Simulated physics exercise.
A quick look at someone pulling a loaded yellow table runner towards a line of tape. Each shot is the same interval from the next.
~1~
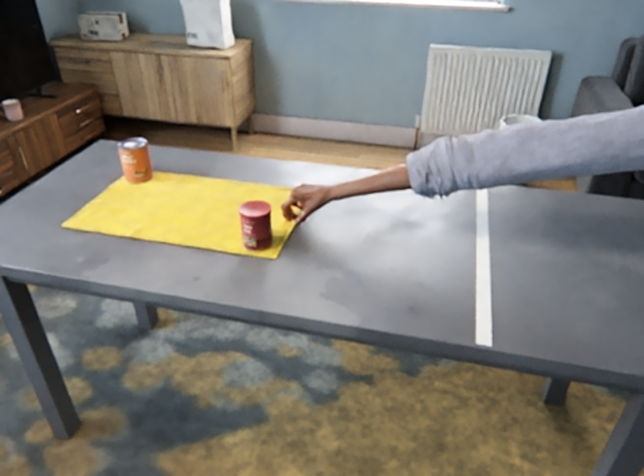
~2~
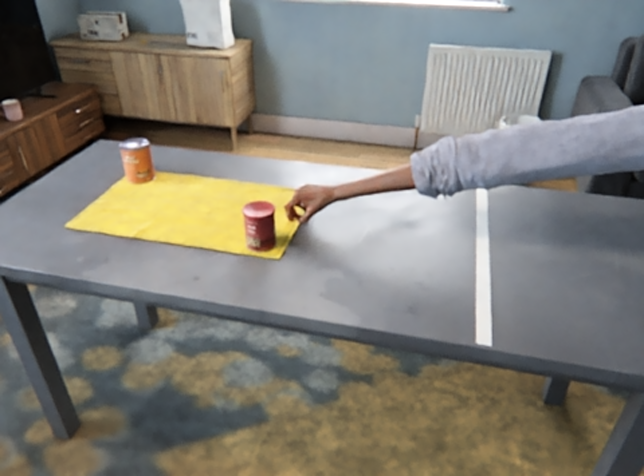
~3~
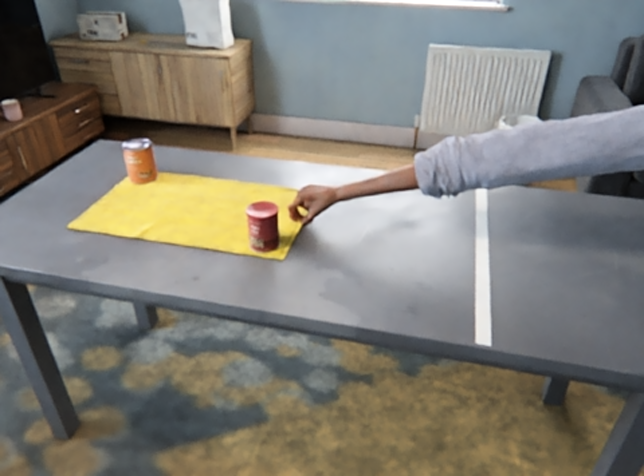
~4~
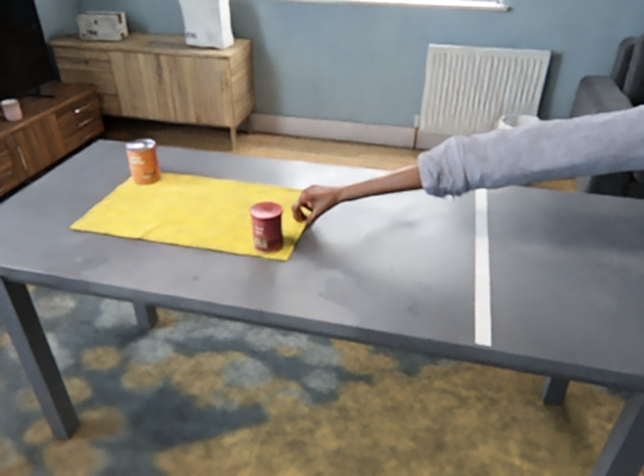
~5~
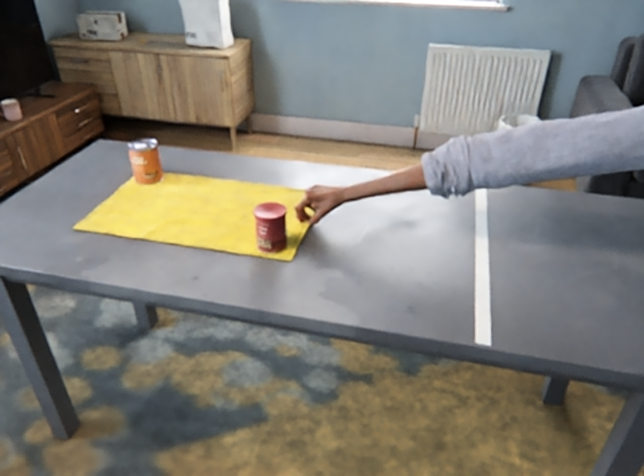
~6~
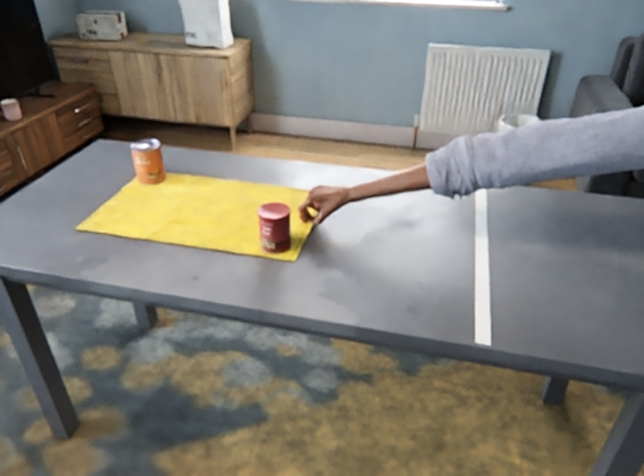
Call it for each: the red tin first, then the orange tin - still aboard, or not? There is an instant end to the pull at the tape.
My call: The red tin still aboard; the orange tin still aboard.
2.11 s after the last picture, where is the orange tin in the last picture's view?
Around (283, 178).
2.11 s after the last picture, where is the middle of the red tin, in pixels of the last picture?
It is at roughly (452, 253).
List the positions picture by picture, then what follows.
Table runner end (276, 259); red tin (255, 208); orange tin (132, 144); tape (484, 326), in the first picture.
Table runner end (280, 260), far hem (64, 227); orange tin (134, 144), in the second picture.
Table runner end (283, 260); red tin (262, 209), in the third picture.
Table runner end (287, 261), far hem (70, 228); orange tin (140, 145), in the fourth picture.
Table runner end (290, 261); red tin (270, 210), in the fifth picture.
Table runner end (295, 261), far hem (76, 229); red tin (274, 210); orange tin (146, 145); tape (483, 325), in the sixth picture.
Then, 2.11 s on from there, hem at the tape; red tin on the cloth near (452, 253); orange tin on the cloth near (283, 178).
Then, 2.22 s on from there, hem at the tape; red tin on the cloth near (455, 253); orange tin on the cloth near (286, 179).
In the end, hem at the tape; red tin on the cloth near (455, 253); orange tin on the cloth near (286, 179). The red tin stays on the cloth and the orange tin remains aboard.
